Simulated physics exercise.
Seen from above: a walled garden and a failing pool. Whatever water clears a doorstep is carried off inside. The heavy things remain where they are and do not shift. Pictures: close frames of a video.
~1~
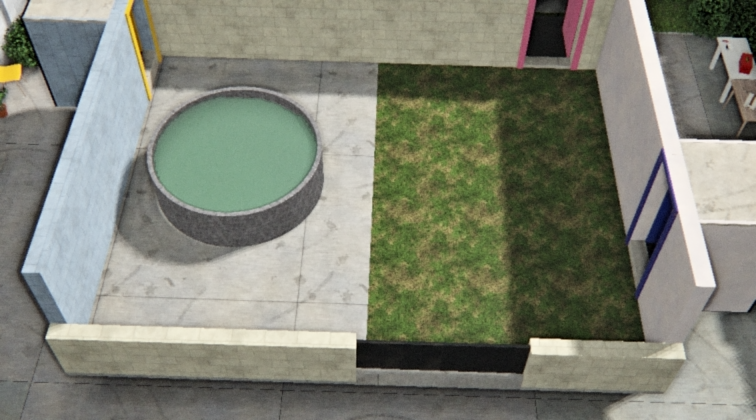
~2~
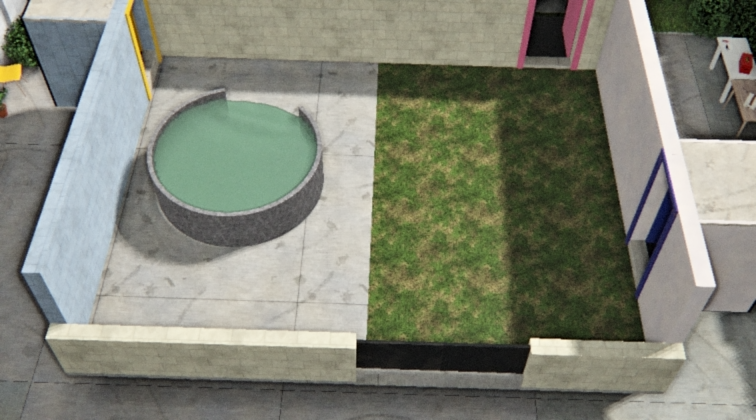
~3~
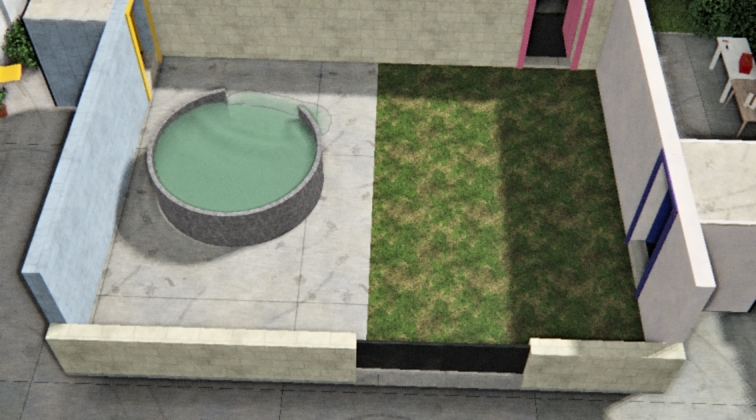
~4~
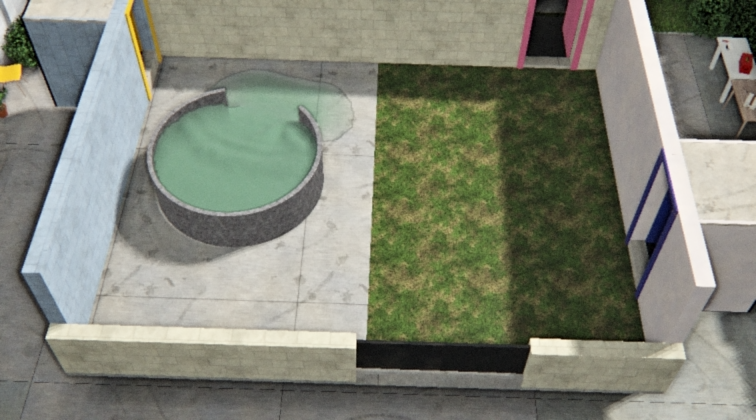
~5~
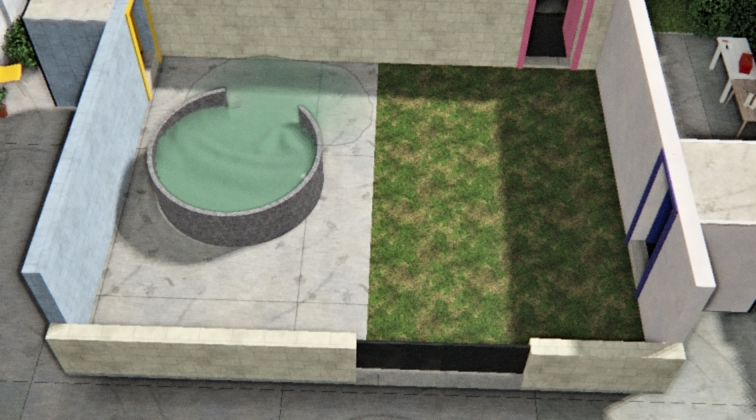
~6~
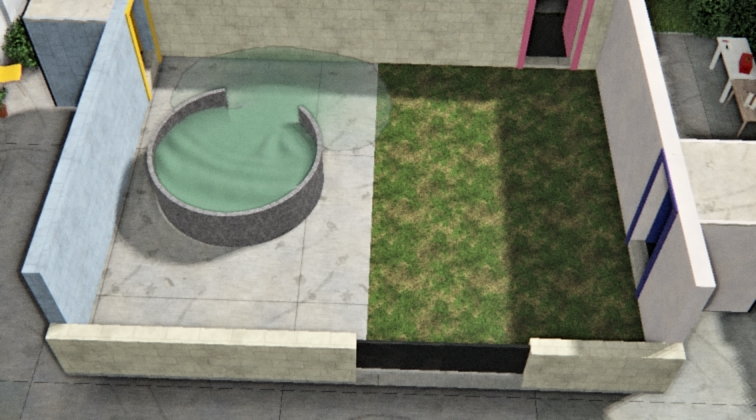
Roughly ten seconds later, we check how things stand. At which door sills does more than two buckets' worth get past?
The yellow door passes two buckets or less; the pink door passes more than two buckets; the blue door passes two buckets or less.
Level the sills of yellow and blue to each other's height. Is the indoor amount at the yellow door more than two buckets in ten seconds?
Note, one by one - yellow door comes in high.
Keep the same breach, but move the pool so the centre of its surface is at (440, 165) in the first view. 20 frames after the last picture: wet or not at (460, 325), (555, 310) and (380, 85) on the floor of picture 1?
The three spots read left dry, left dry, swamped.
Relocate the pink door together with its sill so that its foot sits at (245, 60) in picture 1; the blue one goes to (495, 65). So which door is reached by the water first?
Result: The pink one.
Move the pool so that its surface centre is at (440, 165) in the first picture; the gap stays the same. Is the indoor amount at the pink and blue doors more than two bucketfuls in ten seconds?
So the pink door breaks the limit, and likewise the blue door remains within bounds.
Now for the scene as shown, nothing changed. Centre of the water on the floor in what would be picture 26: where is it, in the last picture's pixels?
Centre of mass: Roughly (303, 134).
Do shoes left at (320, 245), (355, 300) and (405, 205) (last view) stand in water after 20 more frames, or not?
Point by point: Not yet wet, not yet wet, not yet wet.
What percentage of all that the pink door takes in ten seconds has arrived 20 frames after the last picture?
Estimate: Some 0 per cent.
A moment on, water covers 15 % of the floor; the yellow door wet at the sill, nothing in, the pink door not reached, the blue door not reached.
Next, water covers 25 % of the floor; the yellow door under two buckets in, the pink door not reached, the blue door not reached.
Then, water covers 45 % of the floor; the yellow door under two buckets in, the pink door under two buckets in, the blue door not reached.
Later, water covers 70 % of the floor; the yellow door under two buckets in, the pink door over two buckets in, the blue door wet at the sill, nothing in.
In the end, water covers 100 % of the floor; the yellow door under two buckets in, the pink door far over two buckets in, the blue door wet at the sill, nothing in.
